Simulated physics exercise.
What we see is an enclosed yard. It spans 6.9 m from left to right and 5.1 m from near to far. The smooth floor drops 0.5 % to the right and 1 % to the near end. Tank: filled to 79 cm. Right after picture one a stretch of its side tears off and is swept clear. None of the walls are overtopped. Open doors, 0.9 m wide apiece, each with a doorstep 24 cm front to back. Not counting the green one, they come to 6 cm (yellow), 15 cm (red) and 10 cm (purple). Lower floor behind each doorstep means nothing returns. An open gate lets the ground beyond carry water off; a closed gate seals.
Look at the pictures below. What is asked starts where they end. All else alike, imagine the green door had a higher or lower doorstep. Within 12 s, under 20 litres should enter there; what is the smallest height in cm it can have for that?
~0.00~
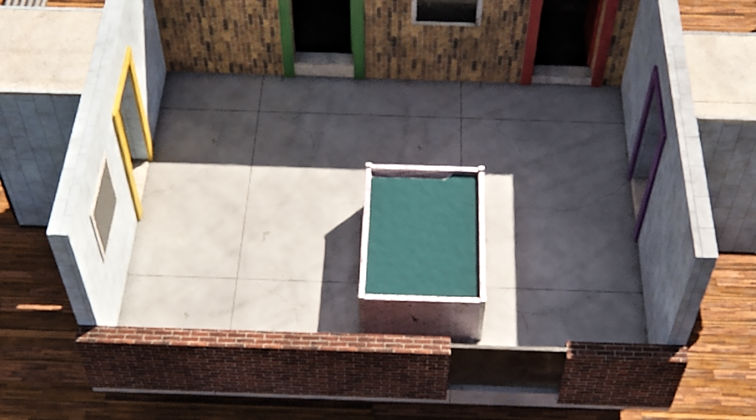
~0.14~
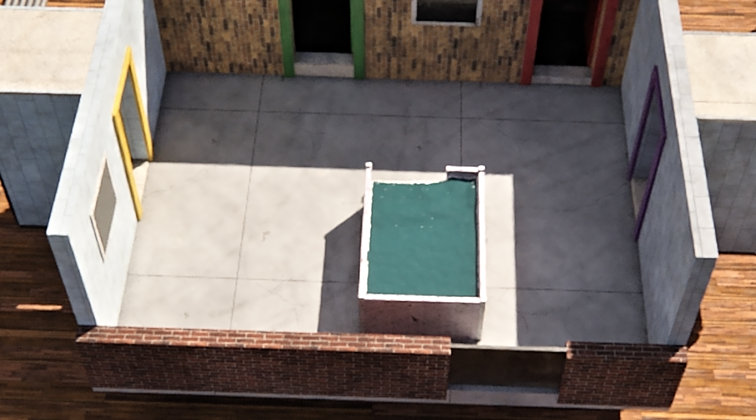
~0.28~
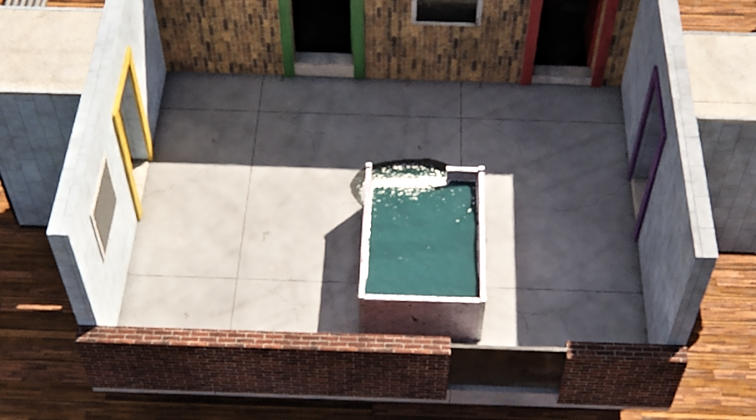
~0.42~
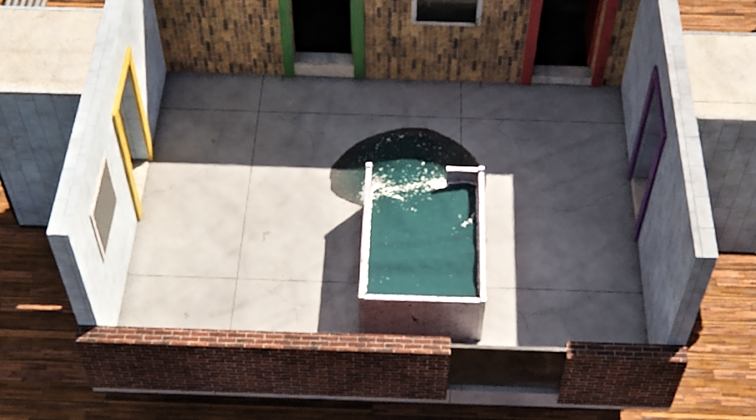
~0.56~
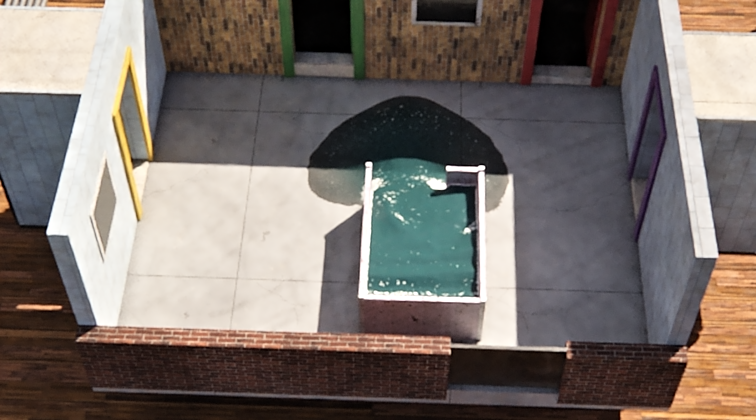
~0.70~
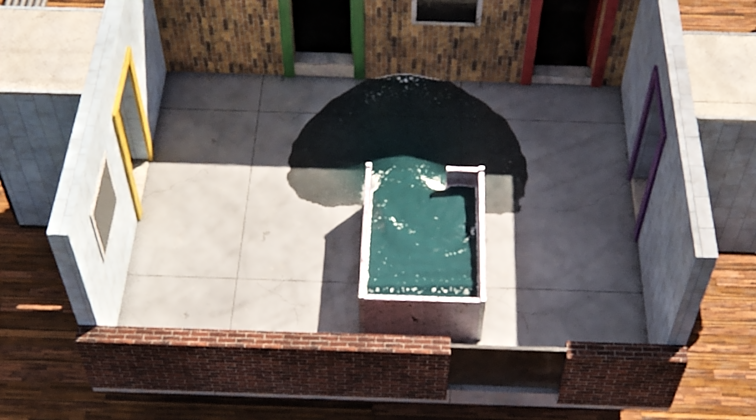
Around 21 cm.
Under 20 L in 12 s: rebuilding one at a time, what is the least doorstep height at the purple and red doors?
You'd want about 5.5 centimetres at purple and about 9.5 centimetres at red.
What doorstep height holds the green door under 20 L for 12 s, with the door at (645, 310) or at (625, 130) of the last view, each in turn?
Minimums: Roughly 9.5 cm and 18 cm.
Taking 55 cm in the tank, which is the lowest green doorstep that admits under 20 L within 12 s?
Roughly 13.0 centimetres would do it.
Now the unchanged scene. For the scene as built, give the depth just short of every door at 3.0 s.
Lab note, cm: Yellow 6; green 18; red 10; purple 6.
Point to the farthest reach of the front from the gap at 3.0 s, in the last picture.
Lab note: Front tip approx. at (167, 73).
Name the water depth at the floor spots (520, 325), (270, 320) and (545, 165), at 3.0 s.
In order: Around 0, 0 and 1 cm.
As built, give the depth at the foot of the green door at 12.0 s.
Roughly 6.5 cm deep.
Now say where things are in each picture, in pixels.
Still water, 79 cm deep, in the tank at (424, 234); the green door at (322, 28) is dry, in the first frame.
The front is at a hidden place, 0.3 m from the gap on the far side; 0.3 m2 of floor is wet, 79 cm left at the back, in the second frame.
Water pours out on the far side and has run 0.8 m, to (409, 164); about 12 cm deep outside, 79 cm at the back, in the third frame.
Water pours out on the far side and has run 1.4 m, to (406, 132); about 9 cm deep outside, 78 cm at the back, in the fourth frame.
Water pours out on the far side and has run 2.0 m, to (399, 101); about 6 cm deep outside, 72 cm at the back, in the fifth frame.
Water pours out on the far side and has run 2.4 m, to (376, 80); about 5 cm deep outside, 66 cm at the back; the green door at (322, 28), 2.8 m from the gap, is still 0.5 m from the nearest water, in the sixth frame.
After 1.4 s water covers 30 % of the floor, deepest (40 cm) near (399, 203); 28 cm at the green door, 0 litres in over its 27 cm doorstep.
After 3.0 s water covers 45 % of the floor, deepest (30 cm) near (179, 74); 18 cm at the green door, 2 litres in over its 27 cm doorstep.
After 12.0 s water covers 100 % of the floor, deepest (12 cm) near (550, 377); 7 cm at the green door, 2 litres in over its 27 cm doorstep.
At the green door as built, the water arrived by 0.9 s and peaked near 29 cm at 1.6 s.
Run again over the same 12 s with other heights there, 43 litres in over 17.5 cm, 10 litres over 23.5 cm. The limit of 20 litres is kept from about 21 cm up.
